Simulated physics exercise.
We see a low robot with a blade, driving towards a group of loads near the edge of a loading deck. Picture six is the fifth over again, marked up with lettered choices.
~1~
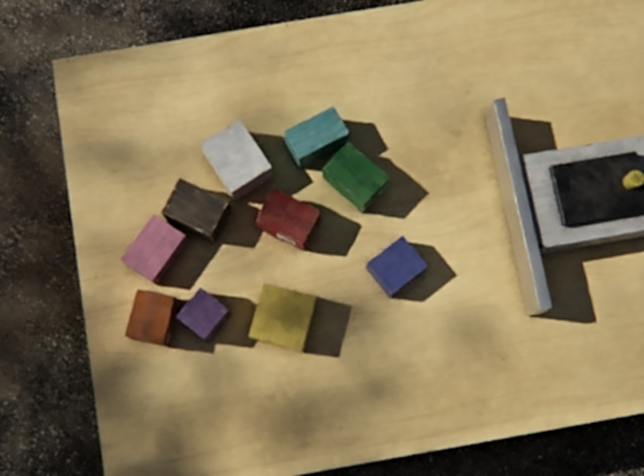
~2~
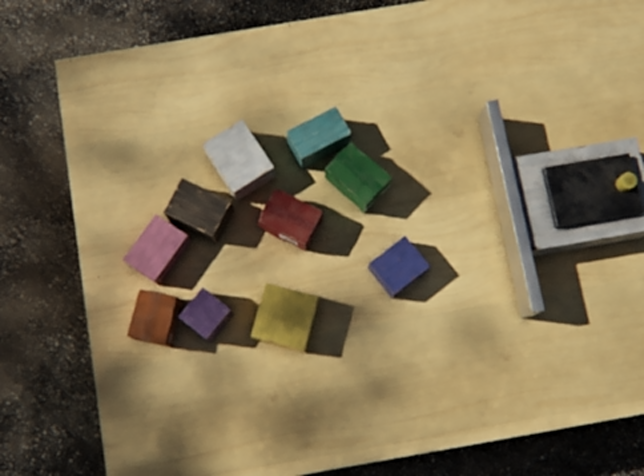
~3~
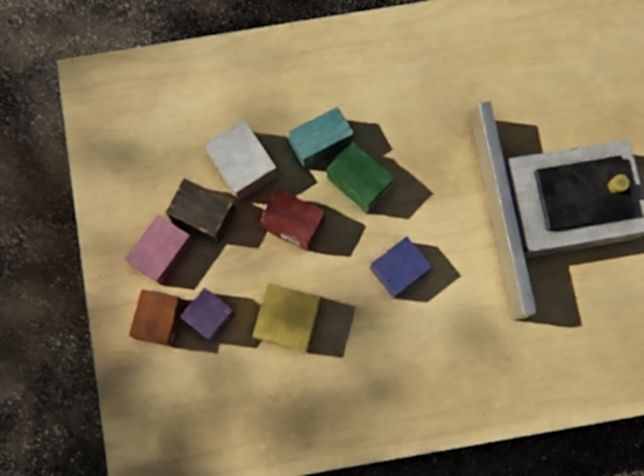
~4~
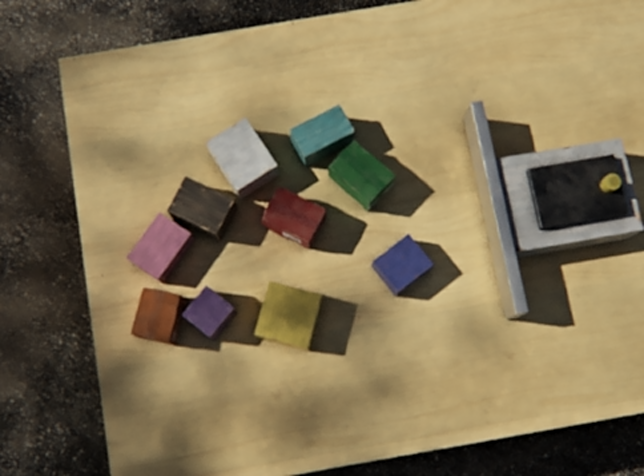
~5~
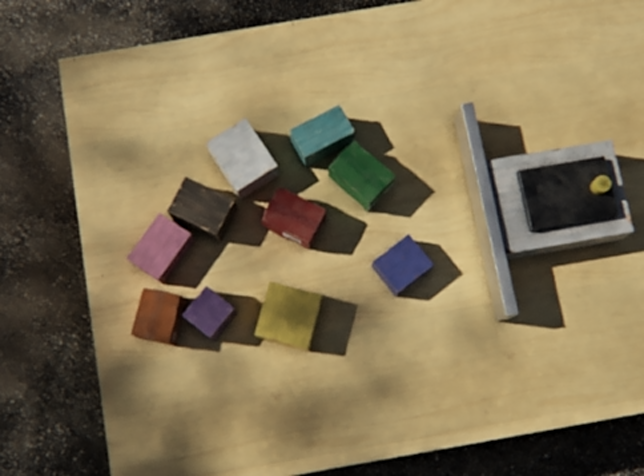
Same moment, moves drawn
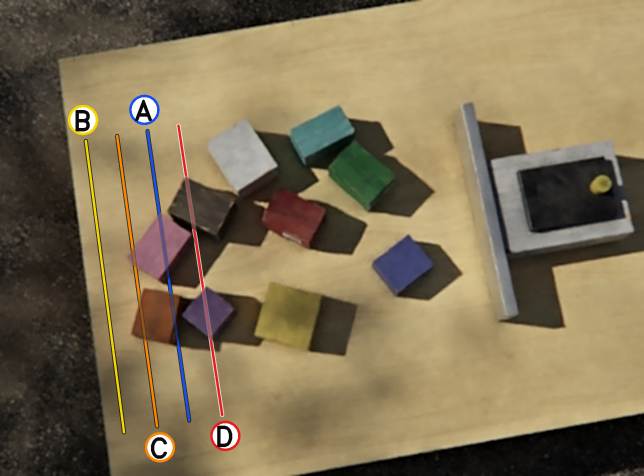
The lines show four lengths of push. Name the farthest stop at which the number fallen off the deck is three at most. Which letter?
Stop at A.
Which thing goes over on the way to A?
It is the orange box.
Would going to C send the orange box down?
By then, yes.
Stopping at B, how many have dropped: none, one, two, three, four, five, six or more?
By then, six or more.
On the marked copy, A at (168, 271); B at (104, 282); C at (137, 277); D at (200, 266).
Following A. Soon after the start, robot (445, 214); turquoise crate (315, 136); green box (335, 180).
Later, robot (327, 234); orange box (139, 318); pink crate (153, 256).
In the end, robot (238, 249); orange box over the edge; pink crate (91, 269); one fallen.
As for the rest, B drops eight; C drops four; D is within the limit but short.
